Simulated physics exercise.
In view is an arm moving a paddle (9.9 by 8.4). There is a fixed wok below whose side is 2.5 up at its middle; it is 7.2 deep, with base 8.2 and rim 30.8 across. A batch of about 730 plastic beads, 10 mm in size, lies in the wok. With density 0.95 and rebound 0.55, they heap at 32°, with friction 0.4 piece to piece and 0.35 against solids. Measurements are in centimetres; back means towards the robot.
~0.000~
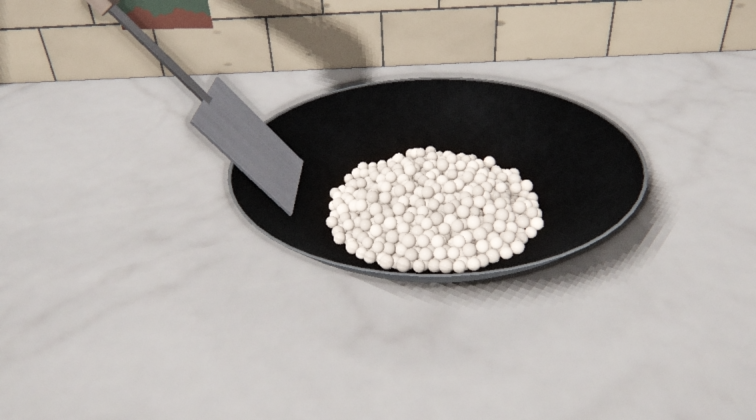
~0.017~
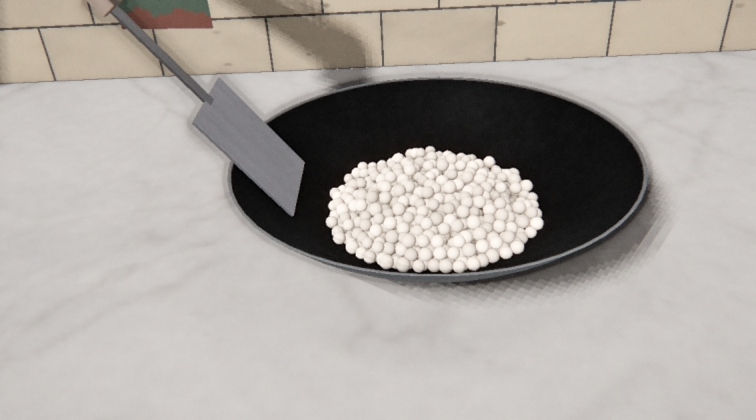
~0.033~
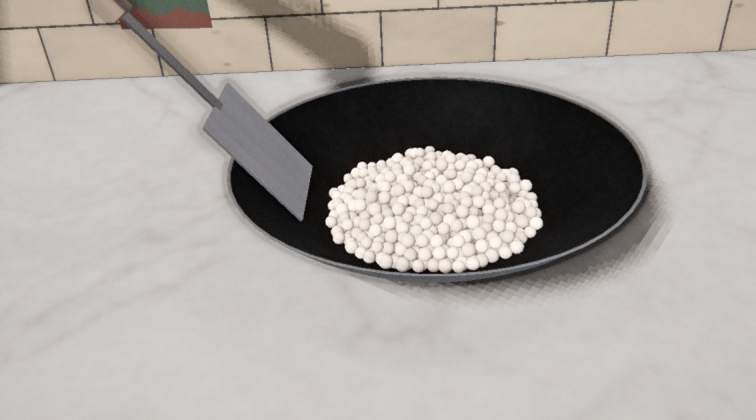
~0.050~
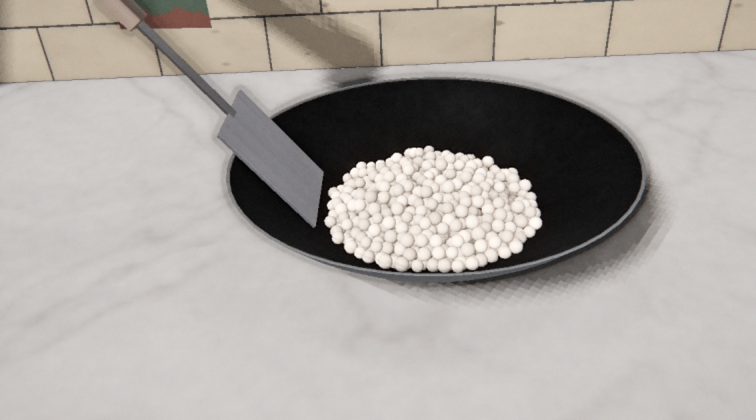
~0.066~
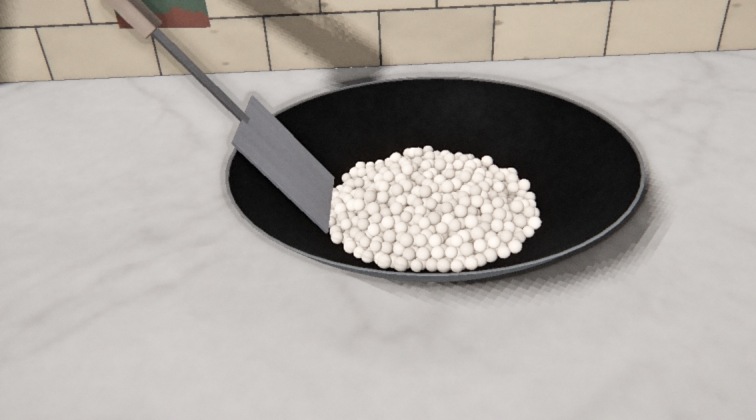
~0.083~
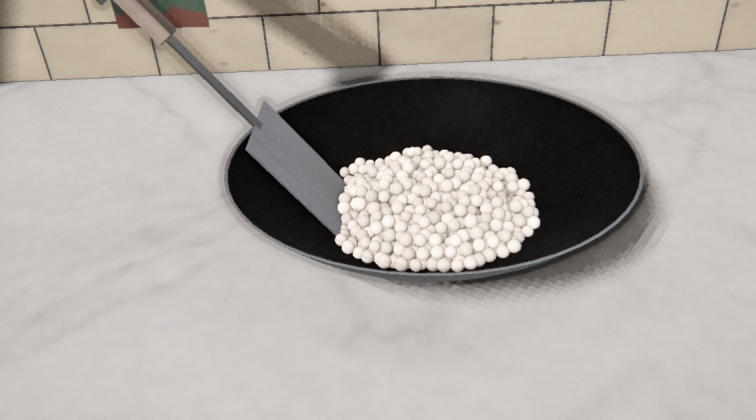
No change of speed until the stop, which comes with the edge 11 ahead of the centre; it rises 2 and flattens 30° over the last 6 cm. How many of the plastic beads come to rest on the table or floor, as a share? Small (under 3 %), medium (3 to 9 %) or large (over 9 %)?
Large.
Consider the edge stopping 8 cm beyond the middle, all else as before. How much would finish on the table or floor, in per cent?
In that case about 0 percent ends on the table or floor.
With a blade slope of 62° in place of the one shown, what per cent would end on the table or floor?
In that case around 20 per cent.
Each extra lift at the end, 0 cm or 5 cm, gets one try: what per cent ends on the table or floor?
First try about 15 %, second try about 20 %.
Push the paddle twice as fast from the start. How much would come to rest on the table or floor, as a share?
Estimated result: Some 45 %.
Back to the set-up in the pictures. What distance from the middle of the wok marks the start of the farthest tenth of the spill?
I'd estimate close to 40 centimetres.
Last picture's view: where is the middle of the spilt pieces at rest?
(707, 209) or thereabouts.
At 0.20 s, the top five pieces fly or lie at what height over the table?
Somewhere near 5 cm, I'd say.
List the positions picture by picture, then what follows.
In the first frame, paddle top edge at (205, 98), sloping 53°; upper third of the load around (432, 195), from x 330 to 535, top at y 150; 729 in the wok.
In the second frame, paddle top edge at (206, 99), sloping 53°; upper third of the load around (432, 195), from x 330 to 535, top at y 150.
In the third frame, paddle top edge at (216, 104), sloping 53°; upper third of the load around (432, 195), from x 330 to 535, top at y 150.
In the fourth frame, paddle top edge at (229, 111), sloping 53°; upper third of the load around (431, 195), from x 330 to 535, top at y 150.
In the fifth frame, paddle top edge at (243, 118), sloping 53°; upper third of the load around (430, 195), from x 330 to 535, top at y 150.
In the sixth frame, paddle top edge at (256, 123), sloping 53°; upper third of the load around (427, 192), from x 335 to 535, top at y 150; 729 in the wok.
By 0.20 s, sloping 53°, highest piece 5 above the table; 729 in the wok.
By 0.31 s, sloping 46°, highest piece 8 above the table; 729 in the wok.
By 0.57 s, sloping 23°, highest piece 9 above the table; 600 in the wok, 111 on the table or floor, 18 on the blade or in flight.
By 1.62 s, sloping 23°, highest piece 8 above the table; 598 in the wok, 131 on the table or floor.
Final count, 598 in the wok, 131 on the table or floor. That is 18 % on the table or floor.
